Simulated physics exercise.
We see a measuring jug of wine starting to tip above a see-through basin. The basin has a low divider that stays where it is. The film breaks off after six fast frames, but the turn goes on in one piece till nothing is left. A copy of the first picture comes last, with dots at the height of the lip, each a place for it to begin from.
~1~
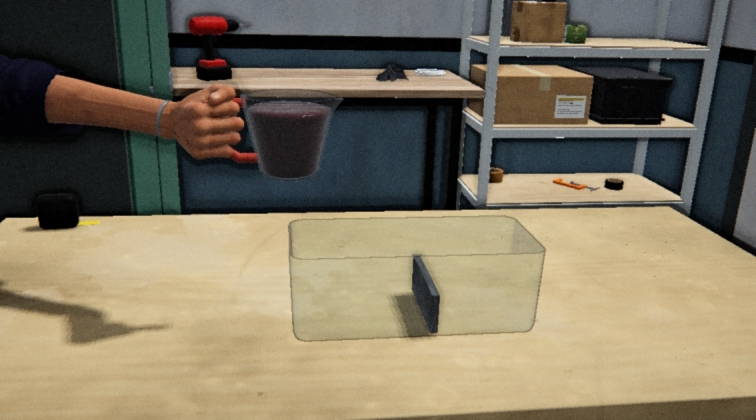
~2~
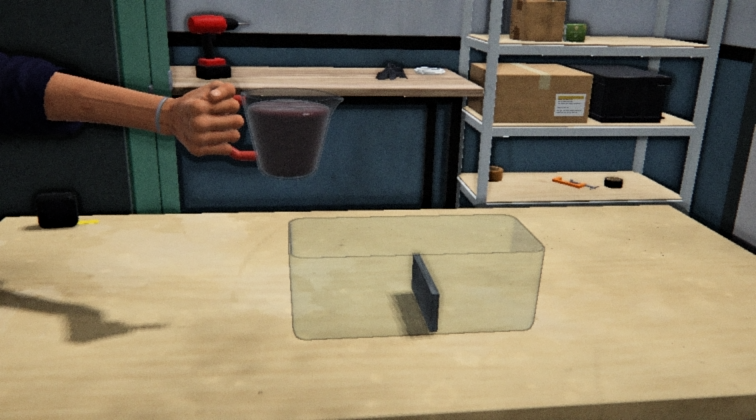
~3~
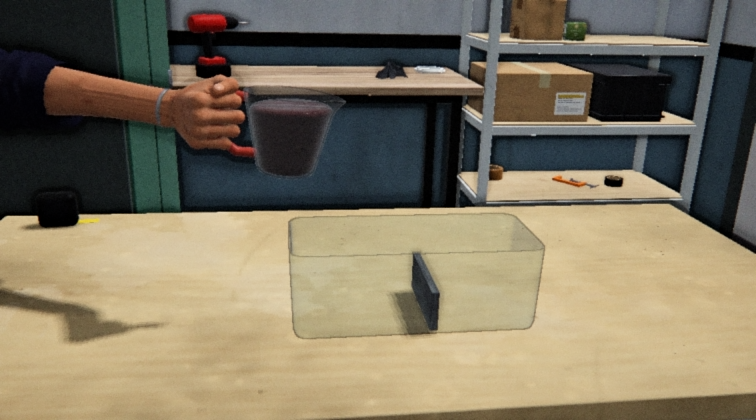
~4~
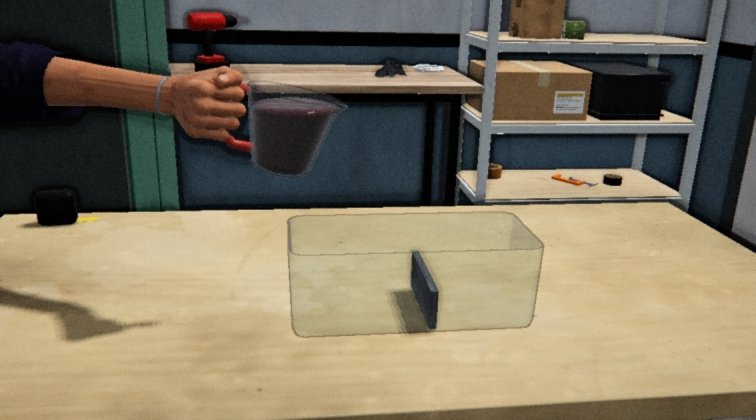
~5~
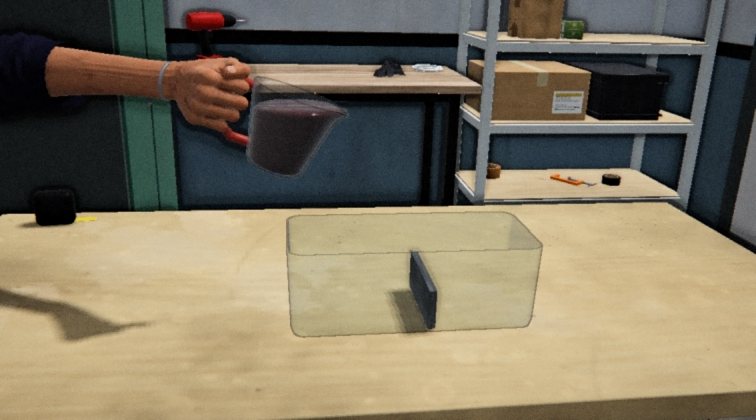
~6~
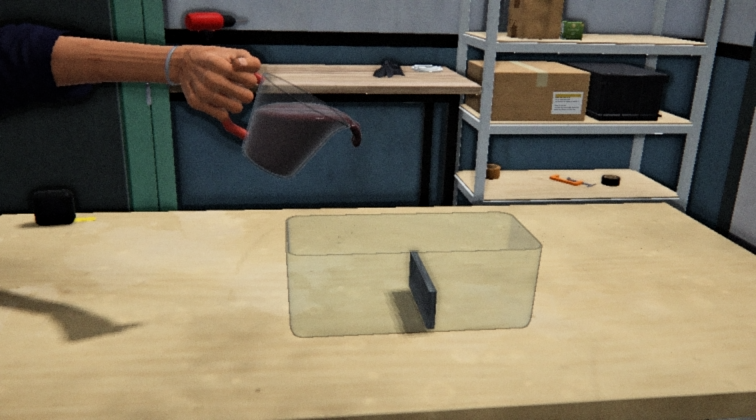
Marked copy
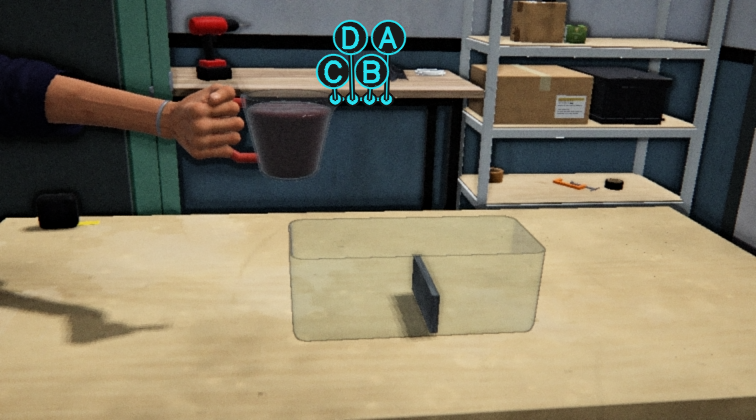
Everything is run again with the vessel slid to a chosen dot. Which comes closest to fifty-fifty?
Choose A.
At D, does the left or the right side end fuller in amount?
More ends on the left.
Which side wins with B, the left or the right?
The left one.
In cyan, A at (386, 99); B at (369, 99); C at (335, 99); D at (352, 99).
Choosing A, about 40 % ends left of the wall and 59 % right of it.
Choosing B, about 77 % ends left of the wall and 22 % right of it.
Choosing C, about 96 % ends left of the wall and 2 % right of it.
Choosing D, about 96 % ends left of the wall and 2 % right of it.
